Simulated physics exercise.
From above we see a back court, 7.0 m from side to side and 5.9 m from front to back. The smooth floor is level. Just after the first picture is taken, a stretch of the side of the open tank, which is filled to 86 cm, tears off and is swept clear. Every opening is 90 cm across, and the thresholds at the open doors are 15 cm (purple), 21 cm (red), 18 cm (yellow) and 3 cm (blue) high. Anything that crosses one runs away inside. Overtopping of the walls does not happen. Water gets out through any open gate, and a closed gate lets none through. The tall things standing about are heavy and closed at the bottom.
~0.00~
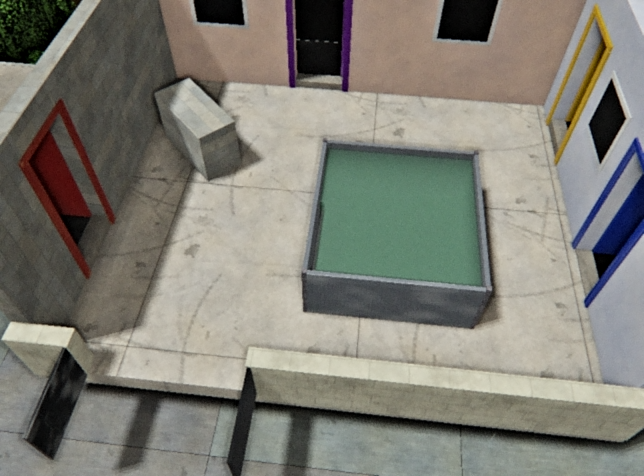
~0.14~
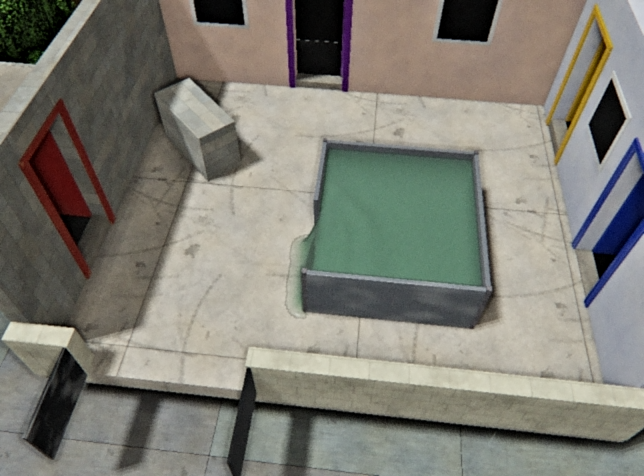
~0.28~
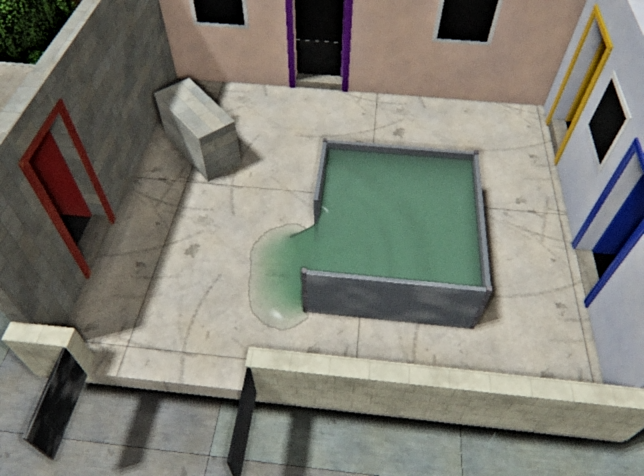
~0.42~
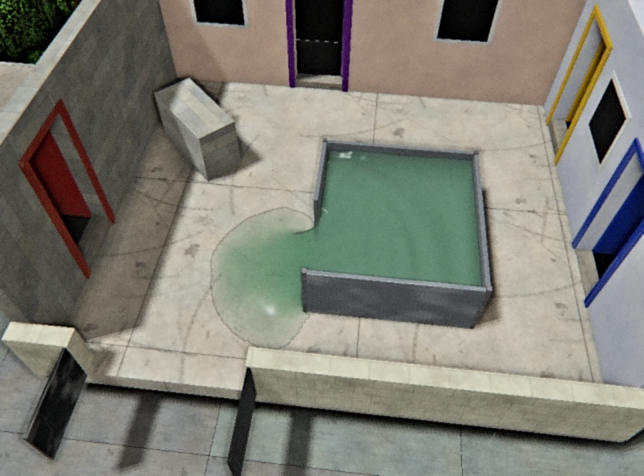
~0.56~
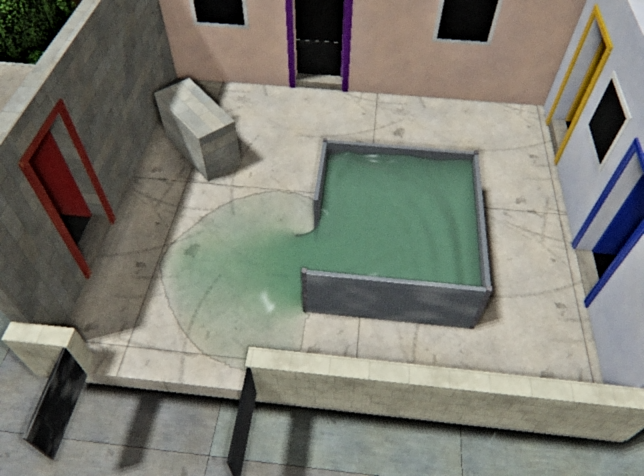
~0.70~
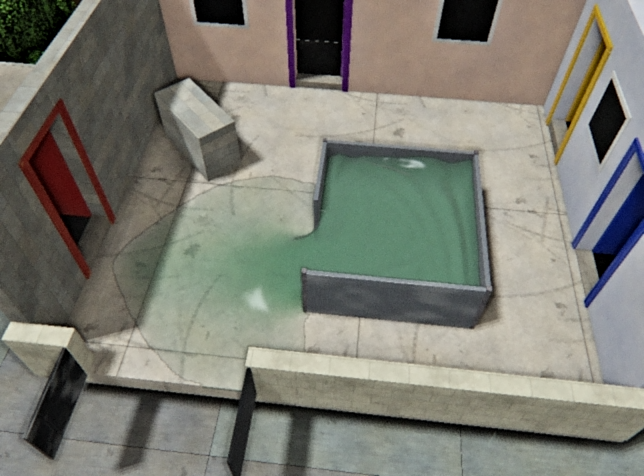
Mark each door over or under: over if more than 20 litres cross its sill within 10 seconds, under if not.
Marks: Purple door: Under; red door: Over; yellow door: Under; blue door: Under.
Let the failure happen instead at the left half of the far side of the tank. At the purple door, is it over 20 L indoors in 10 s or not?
In that case, purple door: More than that.
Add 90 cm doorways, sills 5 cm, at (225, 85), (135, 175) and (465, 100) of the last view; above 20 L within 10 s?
Check each in turn: The first succeeds, the second succeeds, the third fails.
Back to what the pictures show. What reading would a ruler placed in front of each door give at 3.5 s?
Centimetres: Purple 1 / red 27 / yellow 0 / blue 0.
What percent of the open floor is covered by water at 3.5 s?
Wet share: Near 35 percent.
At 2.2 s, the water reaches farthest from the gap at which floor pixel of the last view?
(174, 88).
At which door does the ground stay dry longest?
It's the blue door.
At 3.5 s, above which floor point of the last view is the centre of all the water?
It lies at roughly (276, 238) in pixels.
After 1.4 s water covers 30 % of the floor and is deepest (55 cm) near (56, 351); purple door not reached, red door 38 cm at the sill, 40 L in, yellow door not reached, blue door not reached.
After 2.2 s water covers 35 % of the floor and is deepest (43 cm) near (56, 351); purple door not reached, red door 40 cm at the sill, 118 L in, yellow door not reached, blue door not reached.
After 3.5 s water covers 35 % of the floor and is deepest (34 cm) near (176, 154); purple door not reached, red door 27 cm at the sill, 196 L in, yellow door not reached, blue door not reached.
After 6.0 s water covers 65 % of the floor and is deepest (22 cm) near (170, 169); purple door 4 cm at the sill, 0 L in, red door 19 cm at the sill, 213 L in, yellow door not reached, blue door not reached.
After 10.0 s water covers 80 % of the floor and is deepest (12 cm) near (56, 351); purple door 3 cm at the sill, 0 L in, red door 11 cm at the sill, 214 L in, yellow door 9 cm at the sill, 0 L in, blue door 2 cm at the sill, 0 L in.
